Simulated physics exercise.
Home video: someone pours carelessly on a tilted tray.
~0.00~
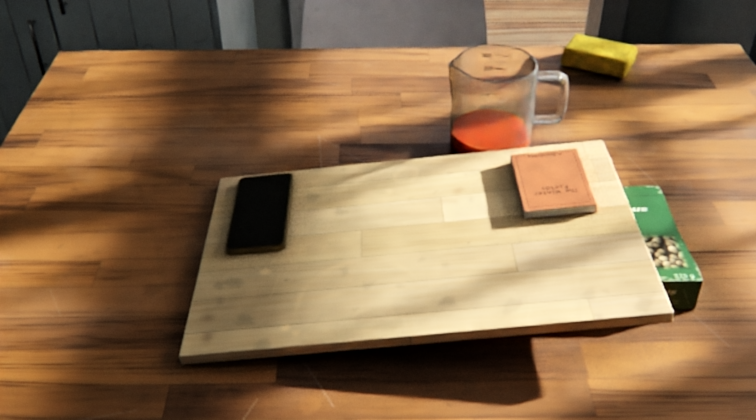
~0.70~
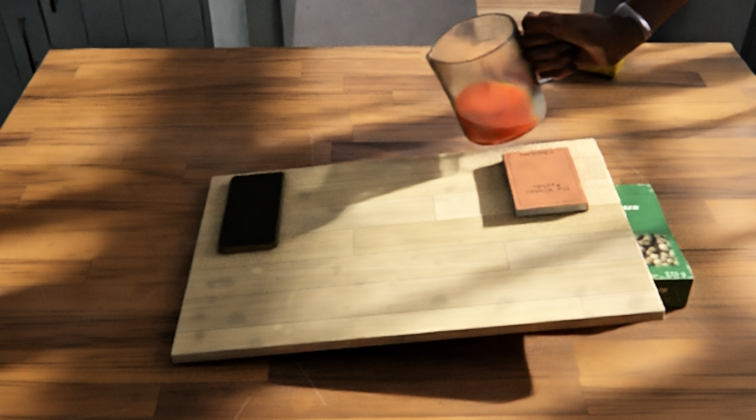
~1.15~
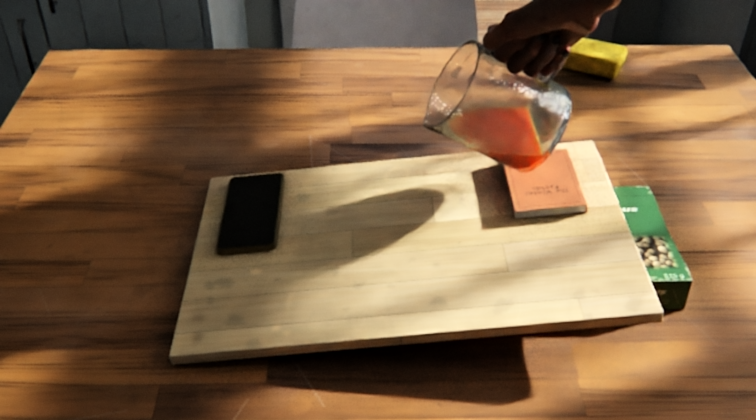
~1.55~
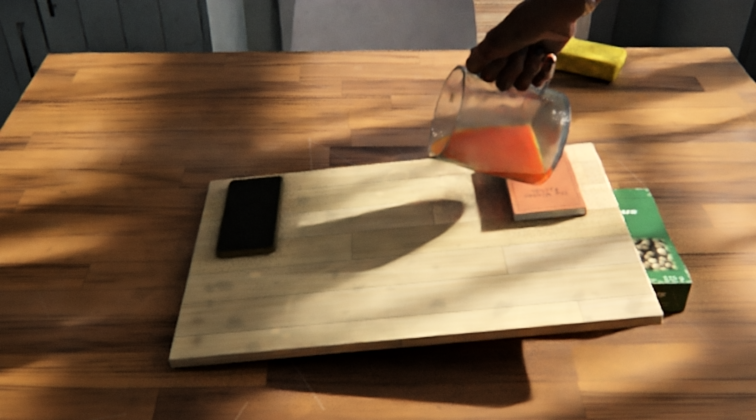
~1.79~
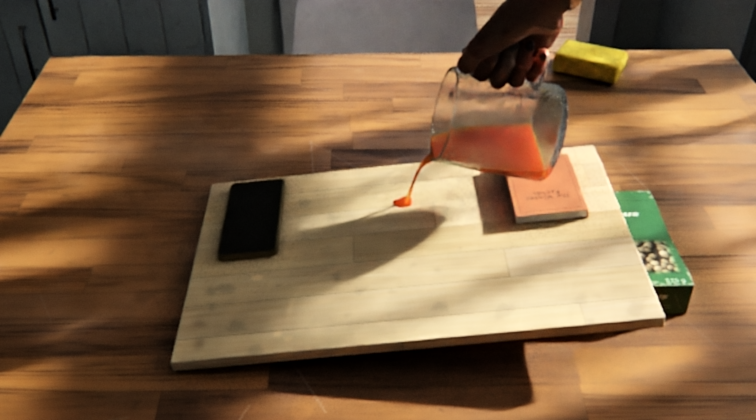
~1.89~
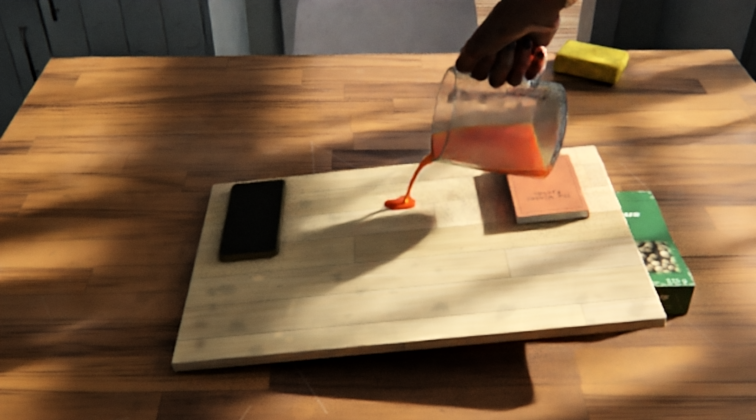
The footage shows a hand lifting a glass jug of red liquid from behind a tilted wooden board holding a phone and a notebook, tipping it leftward, and pouring a thin stream that forms a small puddle on the board.
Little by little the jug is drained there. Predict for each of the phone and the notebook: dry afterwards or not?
Phone: Not dry; notebook: Dry.
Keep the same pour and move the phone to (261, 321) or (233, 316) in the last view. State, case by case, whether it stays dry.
Try 1 - it is not hit; try 2 - it is not hit.
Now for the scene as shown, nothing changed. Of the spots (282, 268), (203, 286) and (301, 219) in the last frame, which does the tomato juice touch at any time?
Checking each in turn gives in the spill, in the spill and in the spill.
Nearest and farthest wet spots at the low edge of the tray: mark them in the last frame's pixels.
I'd say it stretches from roughly (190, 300) up to (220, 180).
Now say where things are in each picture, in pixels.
In the first frame, the tray slopes down to the left; jug (493, 102) nearly empty; phone (261, 212); notebook (552, 182).
In the second frame, jug (488, 77) tipped 25° with all of its load; phone (253, 211).
In the third frame, jug (495, 106) tipped 60° with all of its load; notebook (542, 183).
In the fourth frame, the tray slopes down to the left; jug (495, 125) tipped 70° with all of its load; phone (251, 215).
In the fifth frame, the first of it lands; jug (494, 123) tipped 75° with all of its load; notebook (543, 188).
In the sixth frame, the first of it lands; jug (493, 122) tipped 80° with nearly all of its load; phone (253, 218); notebook (544, 188).
Around 2.6 s, it runs down to the left; the phone is wet along its edge; the notebook is still dry.
Around 4.5 s, it runs down to the left and off the end; the phone is wet along its edge; the notebook is still dry.
Around 8.5 s, it runs down to the left and off the end; the phone is wet along its edge; the notebook is still dry.
